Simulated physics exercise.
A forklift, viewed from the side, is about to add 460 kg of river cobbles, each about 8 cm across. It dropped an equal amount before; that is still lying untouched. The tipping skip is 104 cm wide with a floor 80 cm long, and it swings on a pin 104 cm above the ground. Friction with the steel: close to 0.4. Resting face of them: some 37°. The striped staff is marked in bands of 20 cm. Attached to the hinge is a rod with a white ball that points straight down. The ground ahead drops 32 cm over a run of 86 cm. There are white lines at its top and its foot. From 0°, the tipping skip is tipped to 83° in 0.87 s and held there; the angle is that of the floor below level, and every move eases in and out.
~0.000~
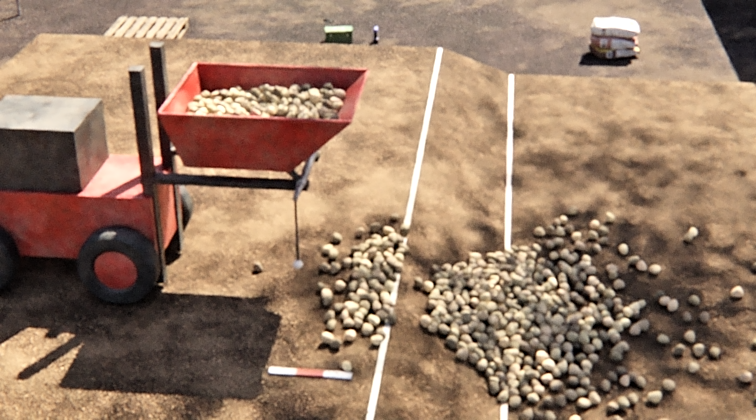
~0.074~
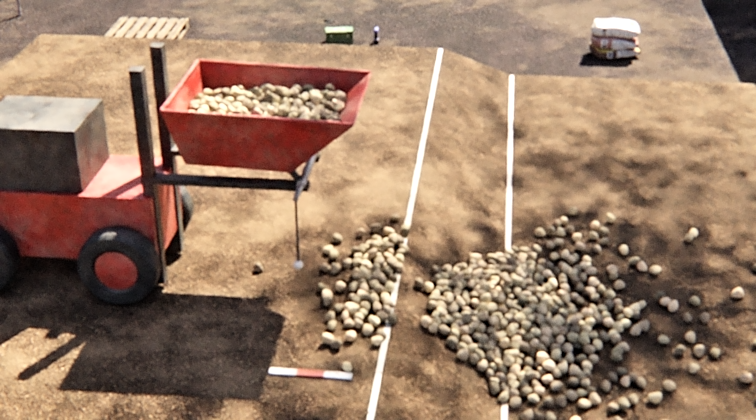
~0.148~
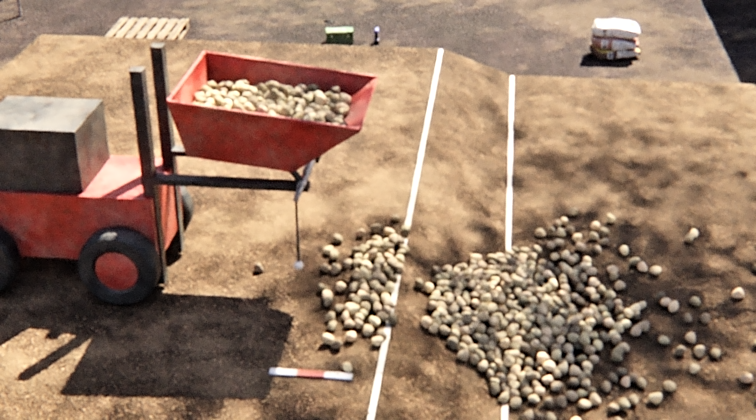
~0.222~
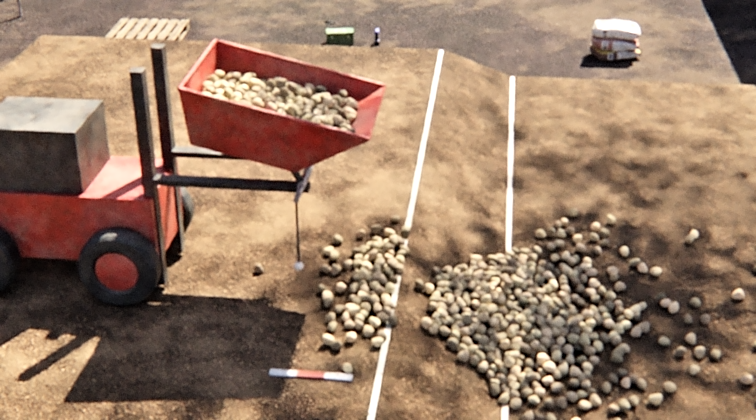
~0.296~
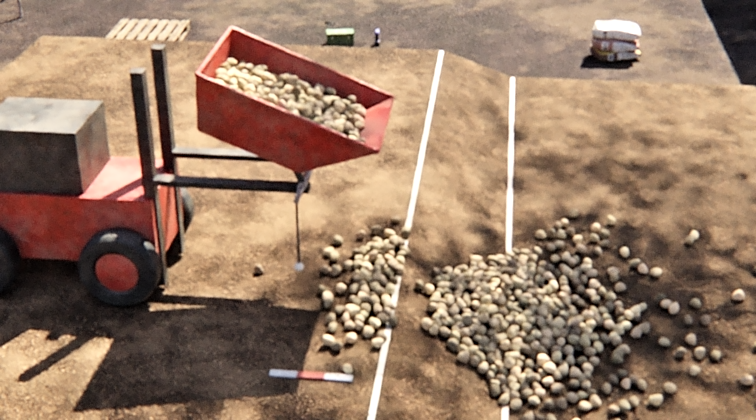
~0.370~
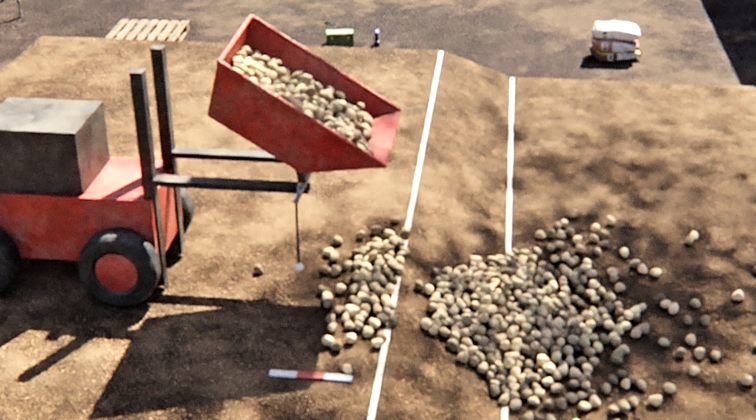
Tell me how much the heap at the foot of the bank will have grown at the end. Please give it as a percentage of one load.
I would say some 75 per cent is added.
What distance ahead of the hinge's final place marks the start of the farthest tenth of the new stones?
That's roughly 250 cm.
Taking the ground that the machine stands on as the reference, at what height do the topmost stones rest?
Looks like about 14 cm above the machine's ground.
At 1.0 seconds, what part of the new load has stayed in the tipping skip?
It still holds about 65 per cent.
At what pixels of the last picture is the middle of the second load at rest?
They end up centred around (523, 314).
After 0.6 s the floor is at 70°; in per cent of one load, 100 in the tipping skip, 41 on the top or the slope, 58 at the foot of the bank; the foremost stones are past the picture's edge.
After 1.0 s the floor is at 83°; in per cent of one load, 67 in the tipping skip, 75 on the top or the slope, 58 at the foot of the bank; the foremost stones are past the picture's edge.
After 1.3 s the floor is at 83°; in per cent of one load, 2 in the tipping skip, 106 on the top or the slope, 91 at the foot of the bank; the foremost stones are past the picture's edge.
After 3.9 s the floor is at 83°; in per cent of one load, 0 in the tipping skip, 66 on the top or the slope, 133 at the foot of the bank; the foremost stones are past the picture's edge. Net gain at the foot of the bank, 75.
